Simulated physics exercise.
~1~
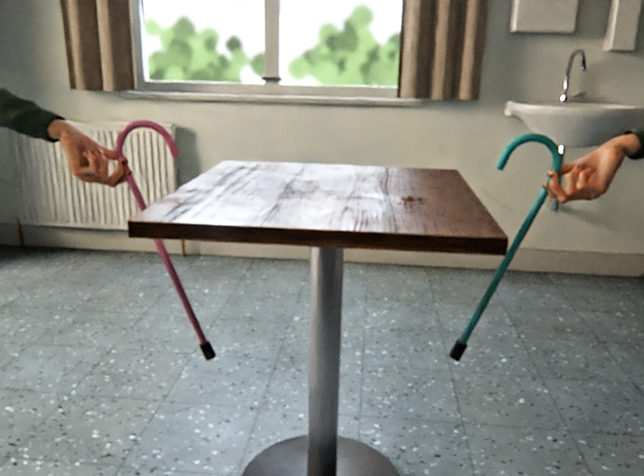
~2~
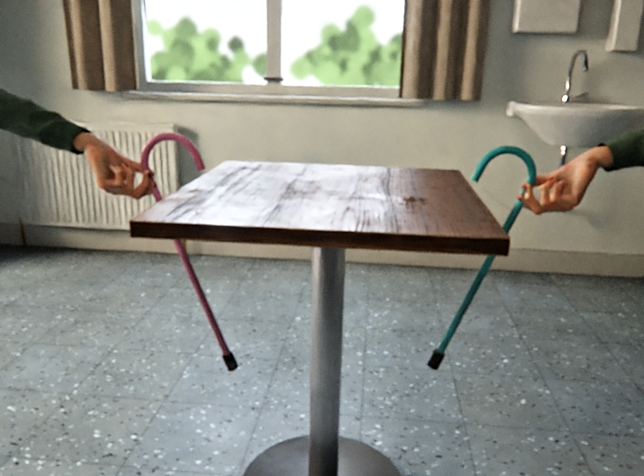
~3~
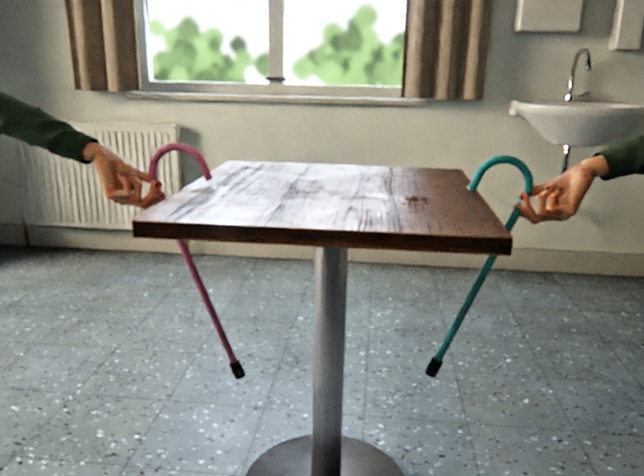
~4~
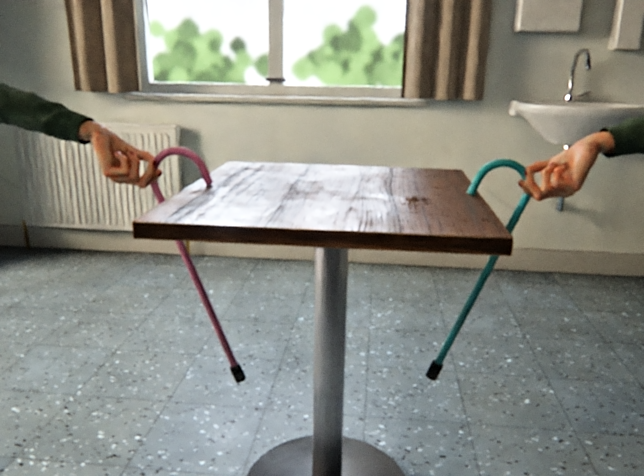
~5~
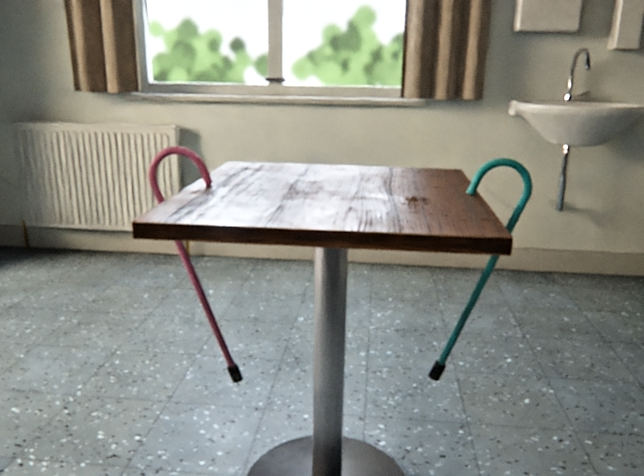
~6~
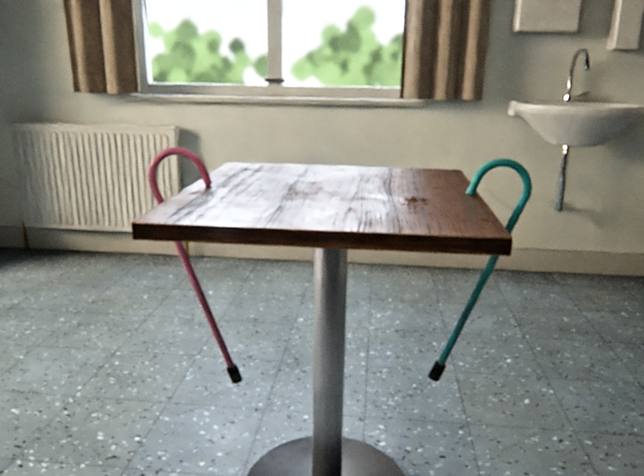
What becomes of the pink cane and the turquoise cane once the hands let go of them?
Both canes stay hanging by their crooks from the table, the pink one at the left edge and the turquoise one at the right.
Two hands hooking a pink cane and a turquoise cane over opposite edges of a wooden table, then withdrawing, leaving both hanging.
